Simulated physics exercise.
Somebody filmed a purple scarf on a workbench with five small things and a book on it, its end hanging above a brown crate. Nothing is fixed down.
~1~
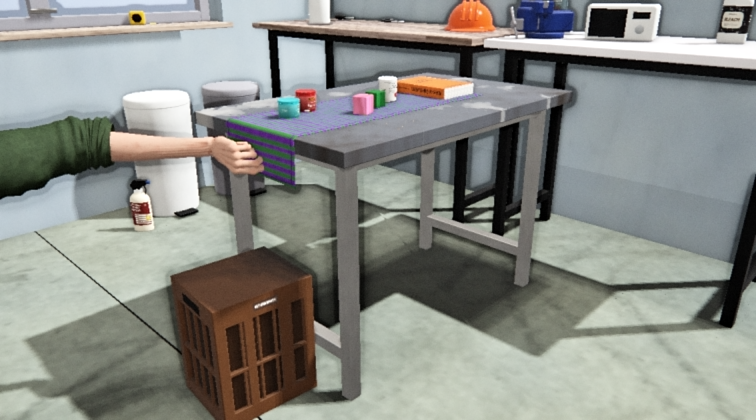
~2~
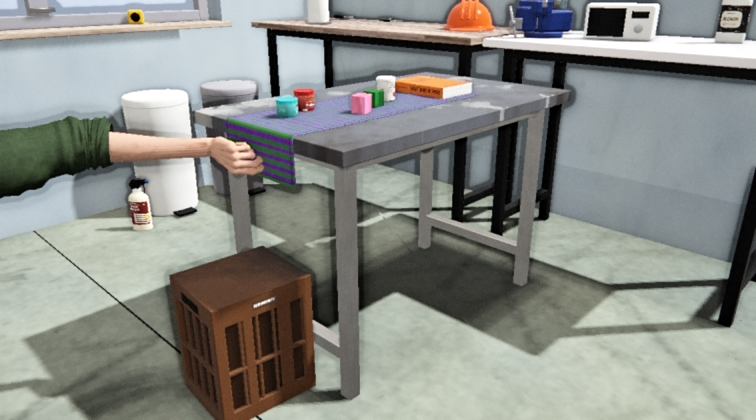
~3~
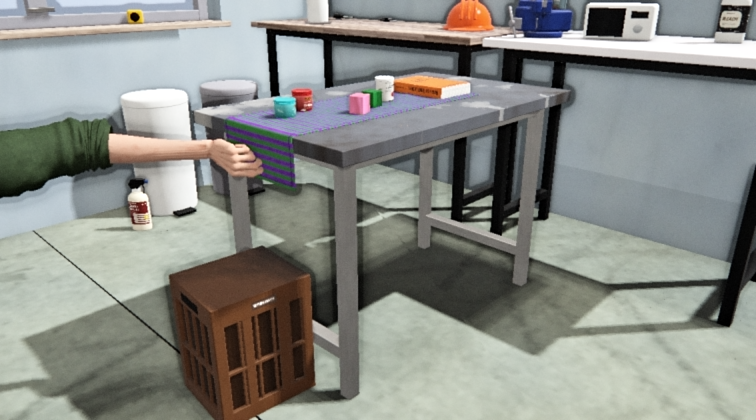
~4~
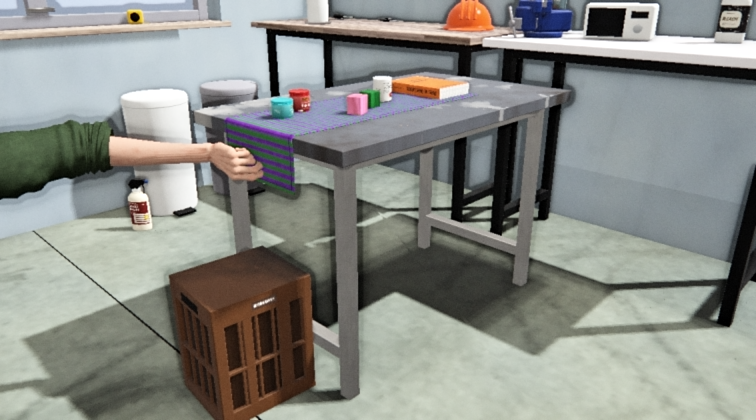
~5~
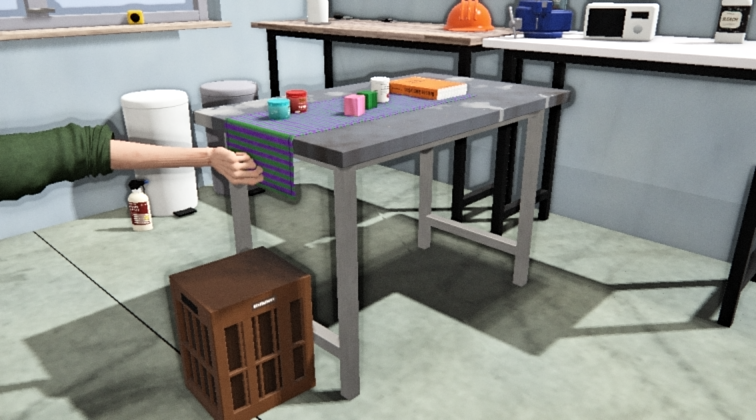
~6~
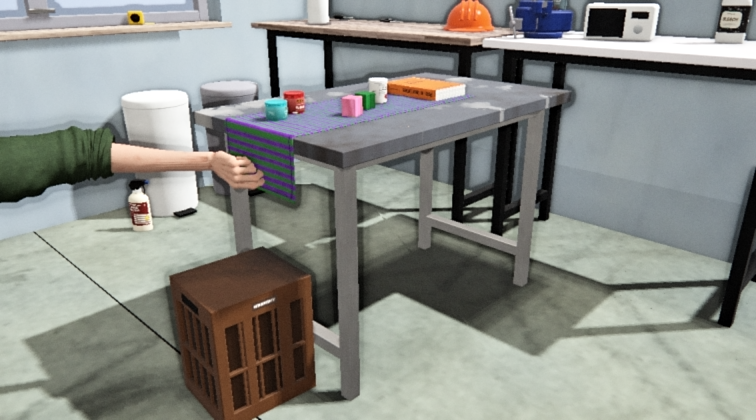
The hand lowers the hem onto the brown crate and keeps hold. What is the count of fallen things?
The count of fallen things is two.
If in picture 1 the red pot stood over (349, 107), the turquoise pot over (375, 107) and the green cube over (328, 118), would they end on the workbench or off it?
The red pot remains up; the turquoise pot survives; the green cube is carried off.
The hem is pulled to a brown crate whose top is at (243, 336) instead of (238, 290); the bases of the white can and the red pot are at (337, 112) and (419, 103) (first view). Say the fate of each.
The white can drops off, the red pot does not fall.
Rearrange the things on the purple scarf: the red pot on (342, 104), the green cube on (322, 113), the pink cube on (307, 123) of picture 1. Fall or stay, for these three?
The red pot survives; the green cube drops off; the pink cube drops off.
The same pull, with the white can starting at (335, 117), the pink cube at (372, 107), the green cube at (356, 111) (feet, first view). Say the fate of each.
The white can is carried off; the pink cube stays on; the green cube survives.
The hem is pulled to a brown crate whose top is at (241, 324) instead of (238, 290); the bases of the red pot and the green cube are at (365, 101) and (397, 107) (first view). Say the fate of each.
The red pot keeps its place on top, the green cube does not fall.
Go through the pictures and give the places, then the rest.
The first frame shows hem (296, 189); turquoise pot (288, 99); red pot (305, 91); pink cube (363, 95); green cube (375, 91); white can (388, 78); top of the crate (238, 290).
The second frame shows hem (297, 188); turquoise pot (287, 99).
The third frame shows hem (296, 190); red pot (302, 90).
The fourth frame shows hem (295, 194); pink cube (357, 95); top of the crate (236, 289).
The fifth frame shows hem (295, 199); green cube (367, 92).
The sixth frame shows hem (295, 203); turquoise pot (276, 101); red pot (294, 92); pink cube (352, 97); green cube (365, 93); white can (378, 79).
Soon after, hem near (263, 217); all still up.
Then, hem near (264, 253); turquoise pot gone.
Further on, hem on the crate; turquoise pot and red pot gone.
At rest, hem on the crate; turquoise pot and red pot gone. It carries off two.
